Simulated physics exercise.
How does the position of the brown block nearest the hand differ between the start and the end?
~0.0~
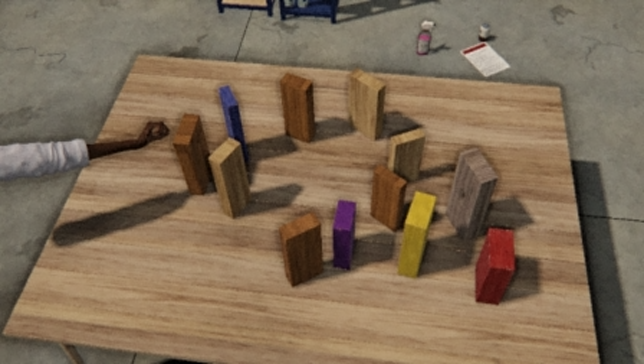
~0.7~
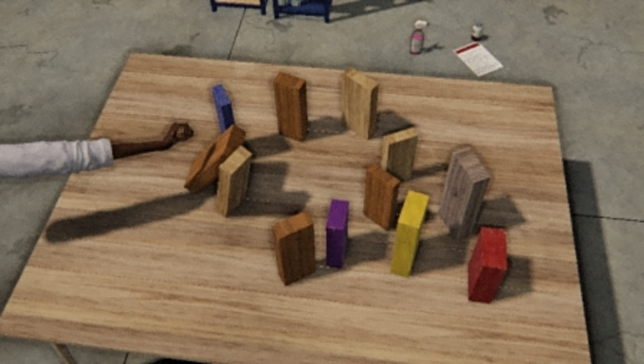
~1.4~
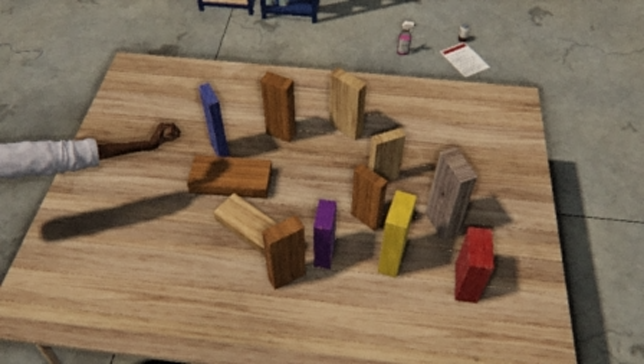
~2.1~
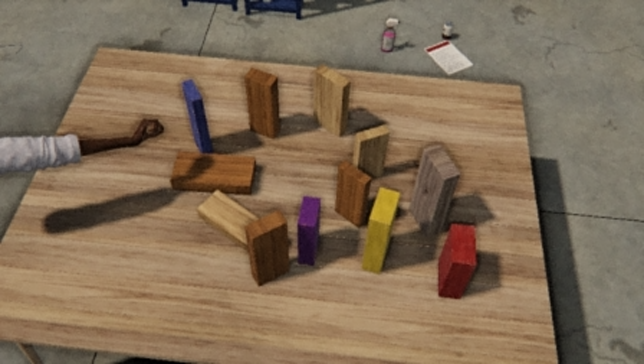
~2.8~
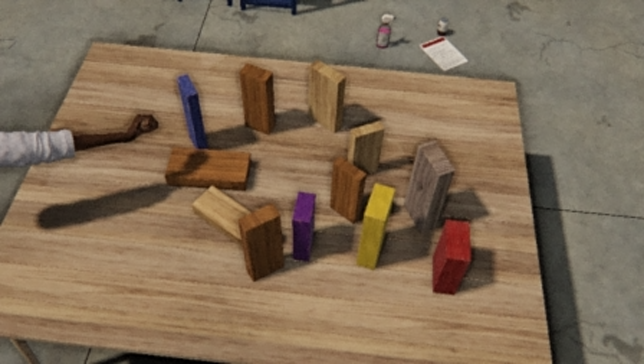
At the start it stands upright on its narrow end, and by the end it is lying on its side on the table.
